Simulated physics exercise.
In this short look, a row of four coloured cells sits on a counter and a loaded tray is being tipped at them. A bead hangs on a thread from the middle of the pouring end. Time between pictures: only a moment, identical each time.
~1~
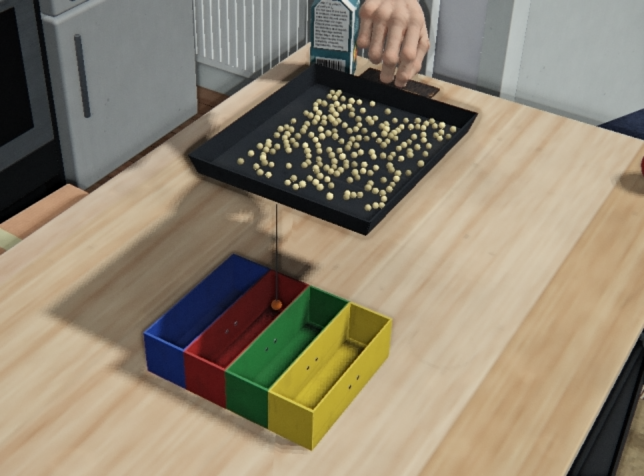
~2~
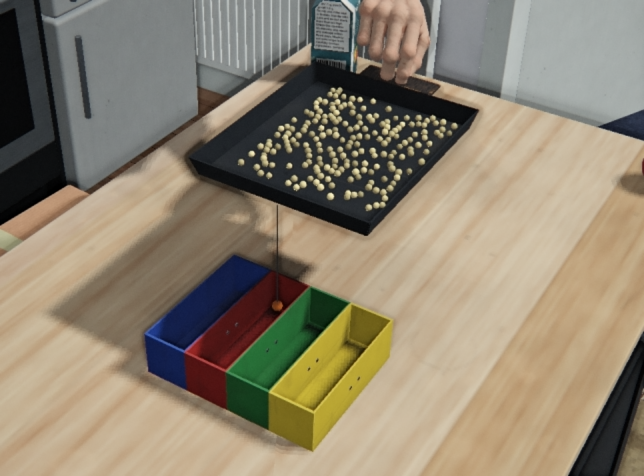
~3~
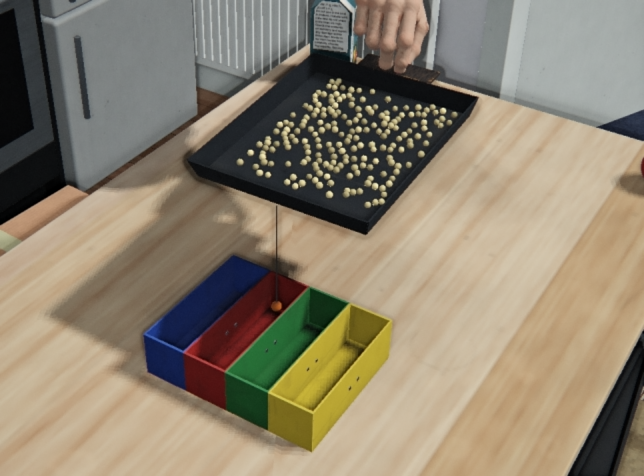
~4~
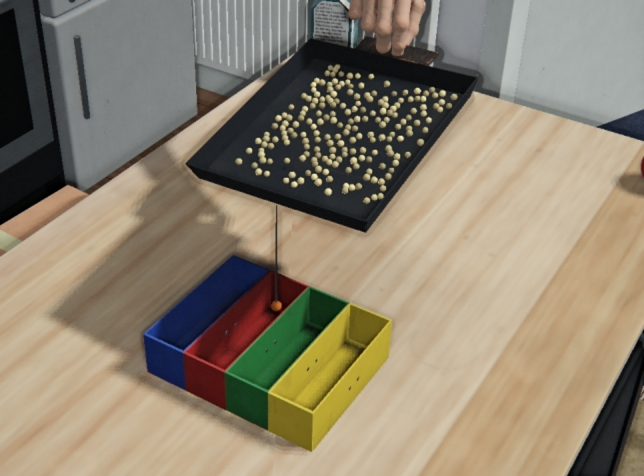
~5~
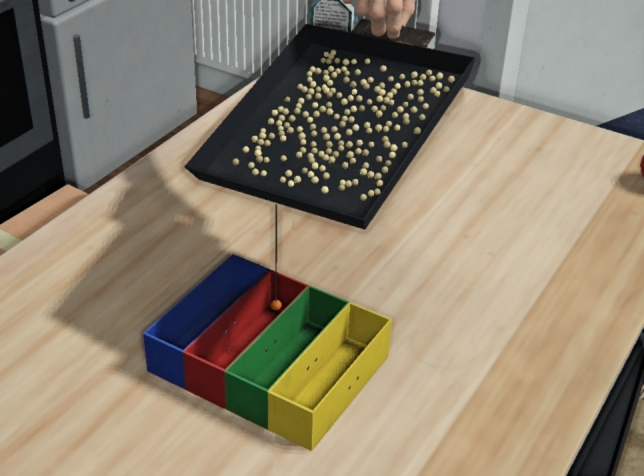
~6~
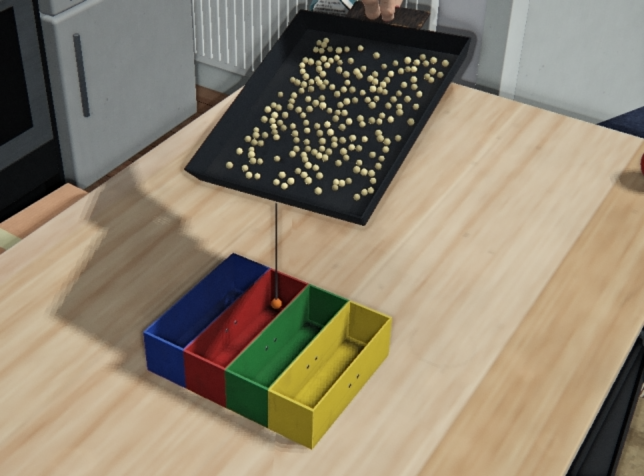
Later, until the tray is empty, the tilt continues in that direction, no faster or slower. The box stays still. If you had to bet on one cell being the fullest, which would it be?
I would bet on the blue cell.
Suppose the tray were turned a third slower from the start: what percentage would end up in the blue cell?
About 60 %.
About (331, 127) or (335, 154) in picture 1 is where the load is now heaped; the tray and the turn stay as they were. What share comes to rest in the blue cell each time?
Roughly 60 per cent, and 60 per cent.
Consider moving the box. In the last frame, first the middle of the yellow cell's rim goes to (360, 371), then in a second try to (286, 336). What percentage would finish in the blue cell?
The first try gives 20 per cent, the second 20 per cent.
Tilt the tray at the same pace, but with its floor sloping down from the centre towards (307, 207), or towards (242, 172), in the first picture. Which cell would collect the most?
First: Yellow, second: The cell in blue.
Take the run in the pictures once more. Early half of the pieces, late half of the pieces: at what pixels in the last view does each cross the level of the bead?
I'd put it at roughly (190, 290), and after that at roughly (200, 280).
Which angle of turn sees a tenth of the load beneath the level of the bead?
The tilt is near 75° by then.
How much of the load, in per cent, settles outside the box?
Close to 30 in a hundred.
Shortly afterwards, tray tipped steeply; the bulk on the tray; near a quarter falling or outside the box.
Next, tray tipped past a quarter turn; near a quarter on the tray; near a quarter in the blue cell; a little in the red cell; only a few in the green cell; near half falling or outside the box.
Some moments later, tray tipped past a quarter turn; near two thirds in the blue cell; a little in the red cell; only a few in the green cell; near a quarter falling or outside the box.
In the end, tray tipped past a quarter turn; near two thirds in the blue cell; a little in the red cell; only a few in the green cell; none at all in the yellow cell; near a quarter outside the box.
